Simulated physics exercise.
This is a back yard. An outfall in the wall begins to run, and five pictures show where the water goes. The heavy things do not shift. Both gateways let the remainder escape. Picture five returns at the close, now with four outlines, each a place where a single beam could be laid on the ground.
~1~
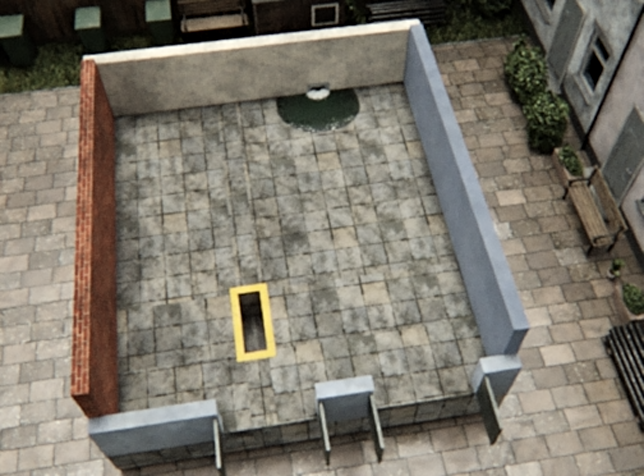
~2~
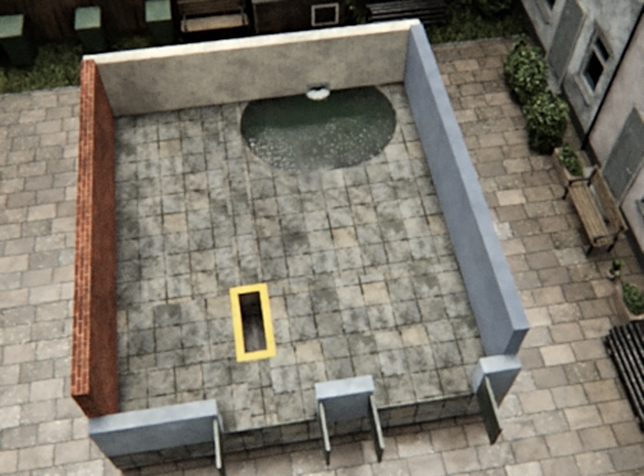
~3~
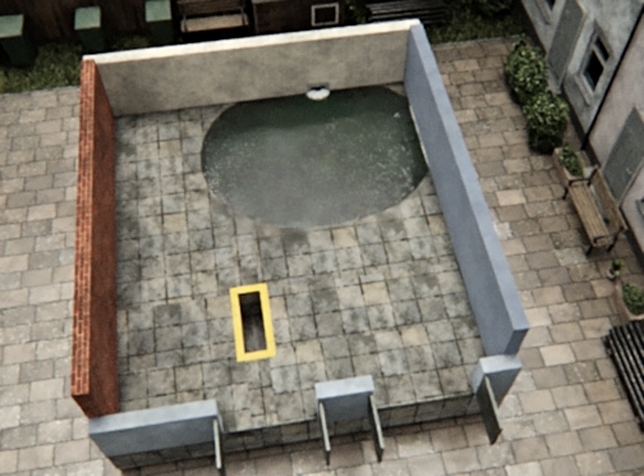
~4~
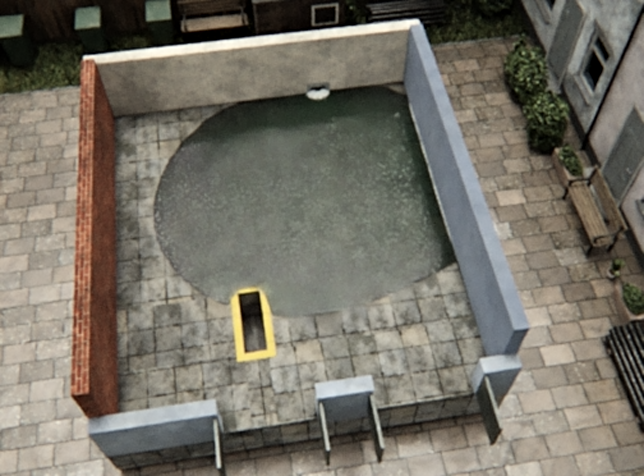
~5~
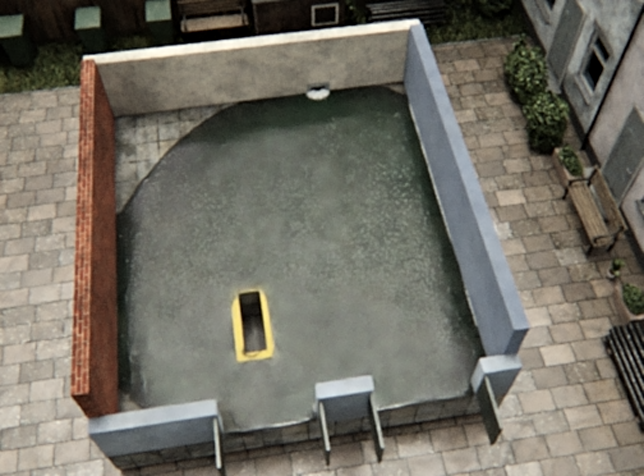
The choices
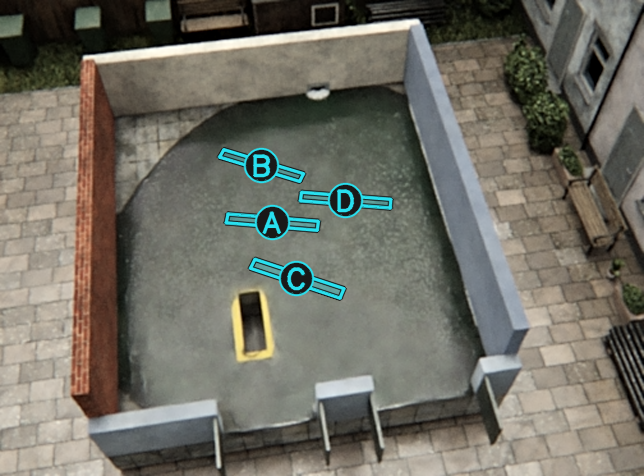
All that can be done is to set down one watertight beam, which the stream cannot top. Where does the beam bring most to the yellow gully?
Take D.
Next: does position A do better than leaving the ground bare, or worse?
It is worse.
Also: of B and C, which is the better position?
That is position B.
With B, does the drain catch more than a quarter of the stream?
No, it does not.
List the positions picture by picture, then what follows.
Outfall at (318, 88); yellow gully at (252, 321); open gate at (269, 412); open gate at (420, 388); water covers 4 % of the ground and shows as far out as (310, 128); yellow gully still dry.
Water covers 13 % of the ground and shows as far out as (264, 158); yellow gully still dry.
Water covers 30 % of the ground and shows as far out as (280, 222); yellow gully still dry.
Water covers 55 % of the ground and shows as far out as (226, 299); yellow gully still dry.
Water covers 87 % of the ground and shows as far out as (137, 391); yellow gully taking water.
On the marked copy, A from (227, 218) to (317, 225); B from (221, 153) to (301, 177); C from (252, 263) to (341, 293); D from (300, 196) to (390, 203).
For position A, about 10 % of the stream runs into the yellow gully, about 90 % out by the gates.
For position B, about 11 % of the stream runs into the yellow gully, about 89 % out by the gates.
For position C, about 8 % of the stream runs into the yellow gully, about 92 % out by the gates.
For position D, about 19 % of the stream runs into the yellow gully, about 81 % out by the gates.
